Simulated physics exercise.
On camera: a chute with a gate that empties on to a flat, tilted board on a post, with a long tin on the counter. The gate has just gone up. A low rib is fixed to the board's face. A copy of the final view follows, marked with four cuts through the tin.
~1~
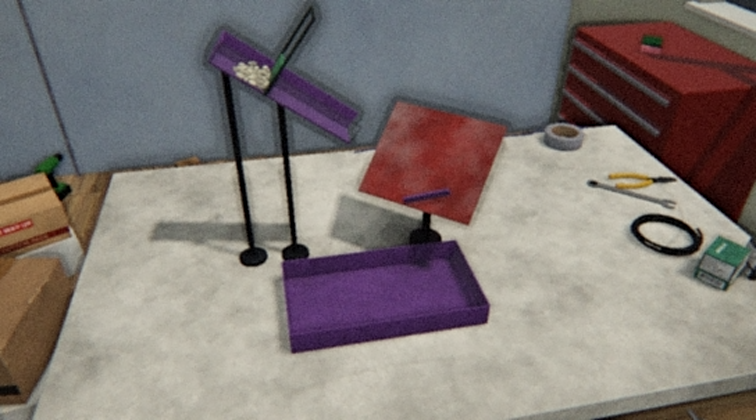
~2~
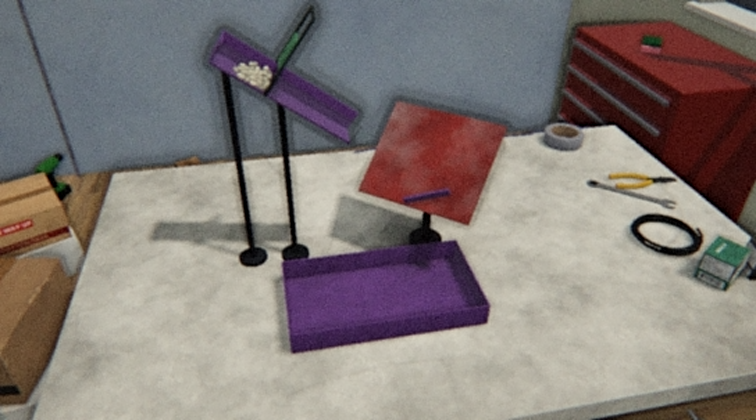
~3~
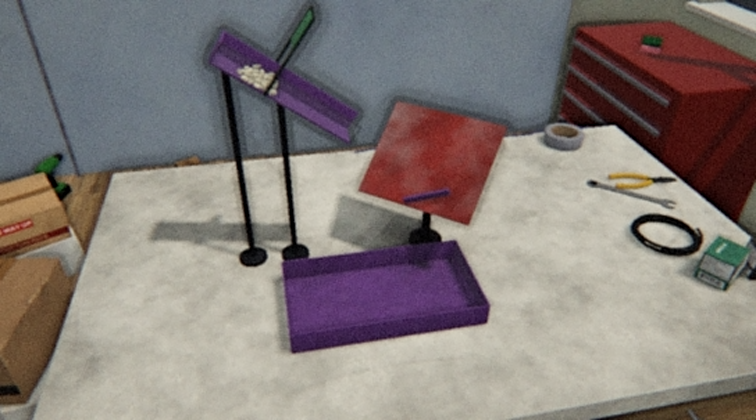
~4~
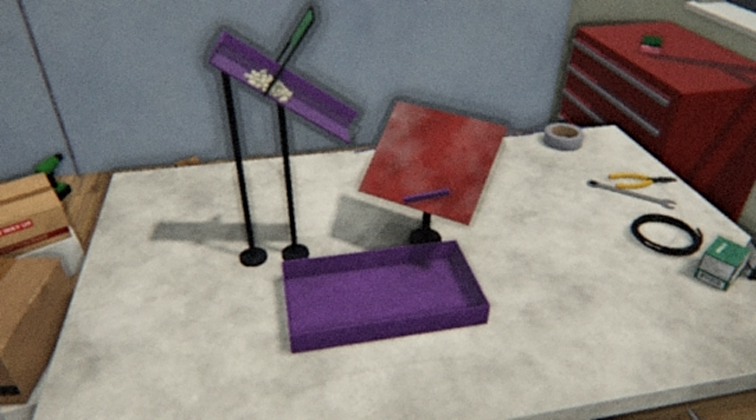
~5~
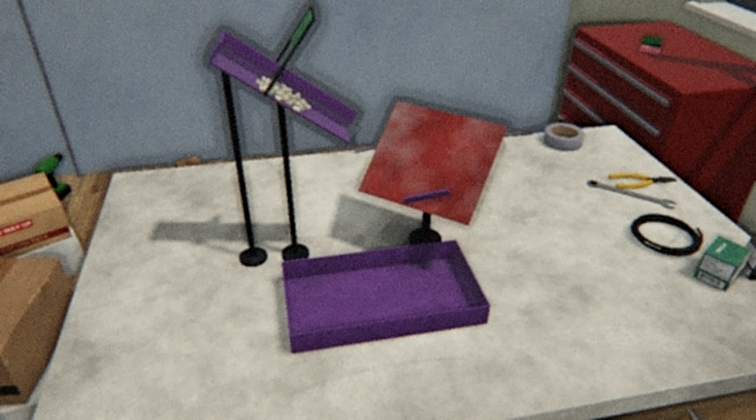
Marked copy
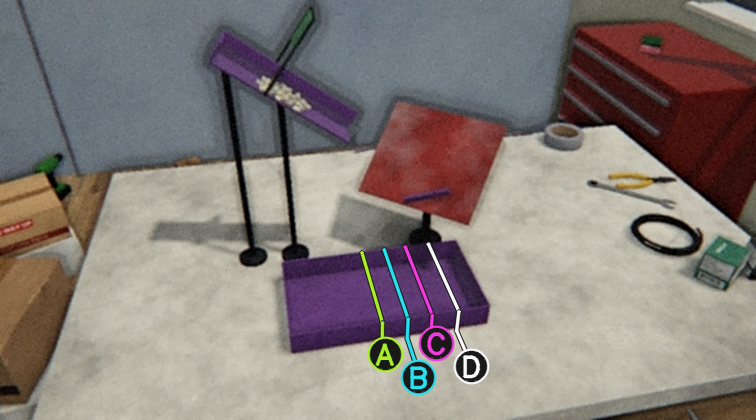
On a pale workbench, a steep purple chute on two black posts holds a clump of small white pieces beside a raised dark gate, with a tilted red board and an empty purple tray nearby. The pieces begin sliding down to the right, pass beneath the gate and spread along the chute.
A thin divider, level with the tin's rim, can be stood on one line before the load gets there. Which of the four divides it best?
Line B.
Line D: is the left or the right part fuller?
The left side.
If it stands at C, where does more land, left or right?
The left side.
On the marked copy, line A crosses the front rim at (382, 321); line B crosses the front rim at (407, 318); line C crosses the front rim at (432, 314); line D crosses the front rim at (458, 310).
With A, of what is caught, a stray few on the left of the divider, nearly all on the right.
With B, of what is caught, about a third on the left of the divider, about two thirds on the right.
With C, of what is caught, nearly all on the left of the divider, a small part on the right.
With D, of what is caught, all on the left of the divider, none on the right.
